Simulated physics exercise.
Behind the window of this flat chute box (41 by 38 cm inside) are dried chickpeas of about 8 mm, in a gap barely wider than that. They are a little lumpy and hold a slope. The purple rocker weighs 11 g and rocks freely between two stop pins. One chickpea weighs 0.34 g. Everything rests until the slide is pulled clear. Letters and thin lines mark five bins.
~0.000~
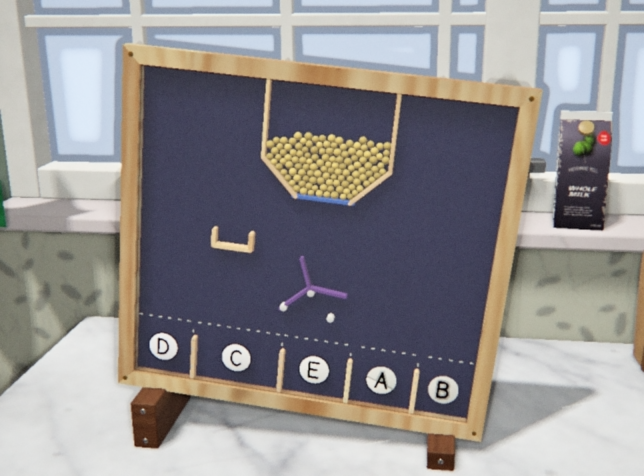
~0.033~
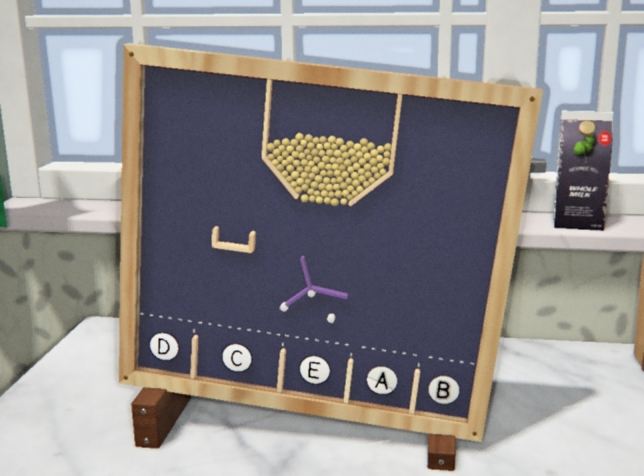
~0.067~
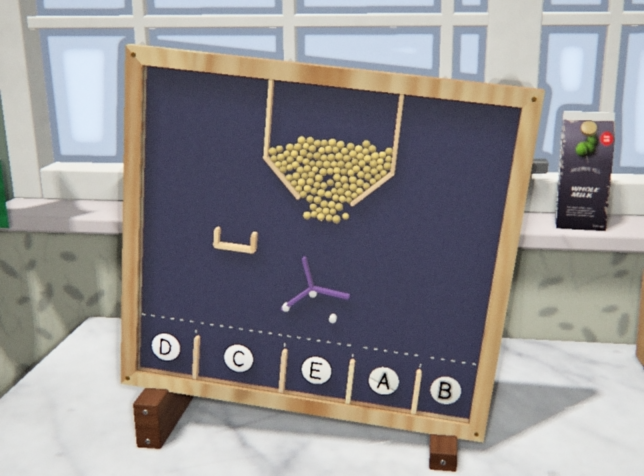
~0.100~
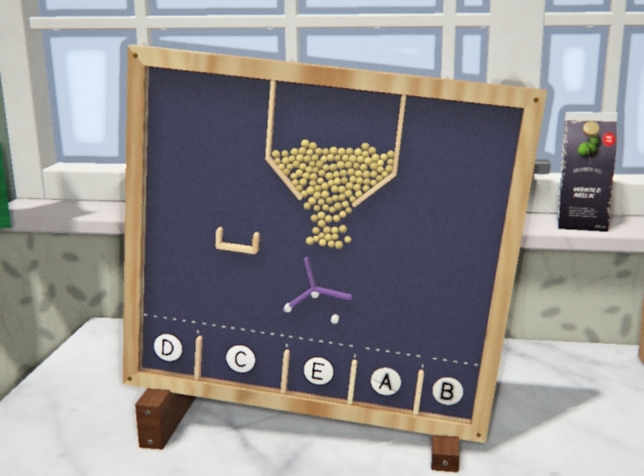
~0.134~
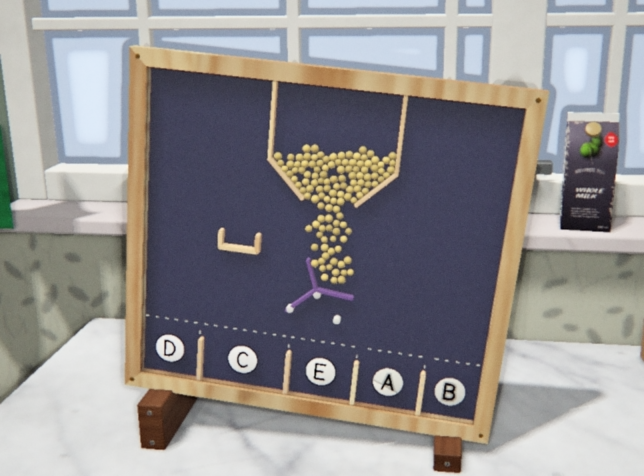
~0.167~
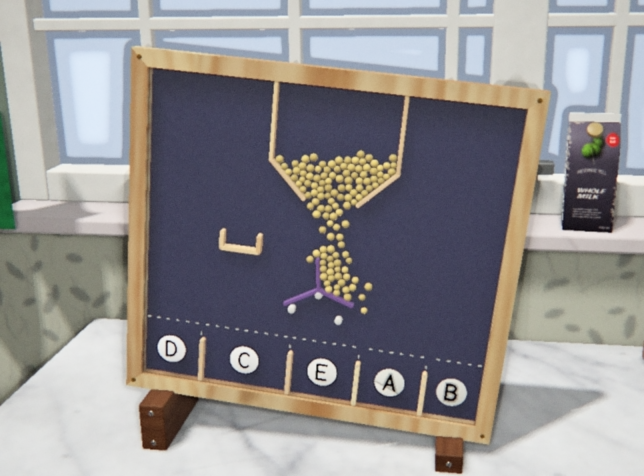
Yellowish chickpeas pour from a funnel inside a tilted, wood-framed dark blue box on a marble counter, seen from the front before a window, a dark carton at right. Below the funnel sit a small wooden bracket, a purple three-armed rocker and lettered slots D, C, E, A, B. The blue slide vanishes, chickpeas drop in a narrowing stream onto the rocker, and some spill off its right arm as the view drifts slightly.
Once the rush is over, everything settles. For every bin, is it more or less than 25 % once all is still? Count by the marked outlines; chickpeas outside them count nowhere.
A: More; B: Less; C: More; D: Less; E: Less than 25 %.
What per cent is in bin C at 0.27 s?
Roughly 0 per cent.
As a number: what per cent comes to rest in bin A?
Roughly 50 per cent.
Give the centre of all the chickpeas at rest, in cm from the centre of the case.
About 1 cm right and 17 cm below.
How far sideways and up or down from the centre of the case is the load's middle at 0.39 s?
About 3 cm right and 7 cm below.
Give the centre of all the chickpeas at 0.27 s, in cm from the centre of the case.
Some 3 cm right and 1 cm below.
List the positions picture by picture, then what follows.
The first picture shows tilted 6° clockwise; about 120 chickpeas; chickpeas centred (328, 165); purple rocker (311, 292) tilted 14°; A (381, 380), B (443, 390), C (236, 358), D (164, 347), E (314, 370); slide (293, 195) to (353, 203).
The second picture shows chickpeas centred (329, 167); 5 out, bottom chickpea (335, 202).
The third picture shows chickpeas centred (330, 171); 15 out, bottom chickpea (337, 219).
The fourth picture shows chickpeas centred (331, 183); 29 out, bottom chickpea (339, 245); purple rocker (315, 294) tilted 14°.
The fifth picture shows chickpeas centred (333, 193); 36 out, bottom chickpea (334, 280).
The sixth picture shows chickpeas centred (336, 206); 49 out, bottom chickpea (364, 311); purple rocker (319, 295); wall ends (203, 341), (290, 354), (358, 365), (425, 375), (223, 232) to (260, 237), (277, 78) to (304, 198).
After 0.27 s, A 10 %; purple rocker right end down 38°.
After 0.39 s, A 25 %, E 5 %; purple rocker right end down 34°.
After 0.62 s, A 45 %, B 5 %, C 15 %, E 5 %; purple rocker left end down 14°.
All still by 1.6 s, A 50 %, B 5 %, C 40 %, D 0 %, E 5 %; purple rocker left end down 14°.
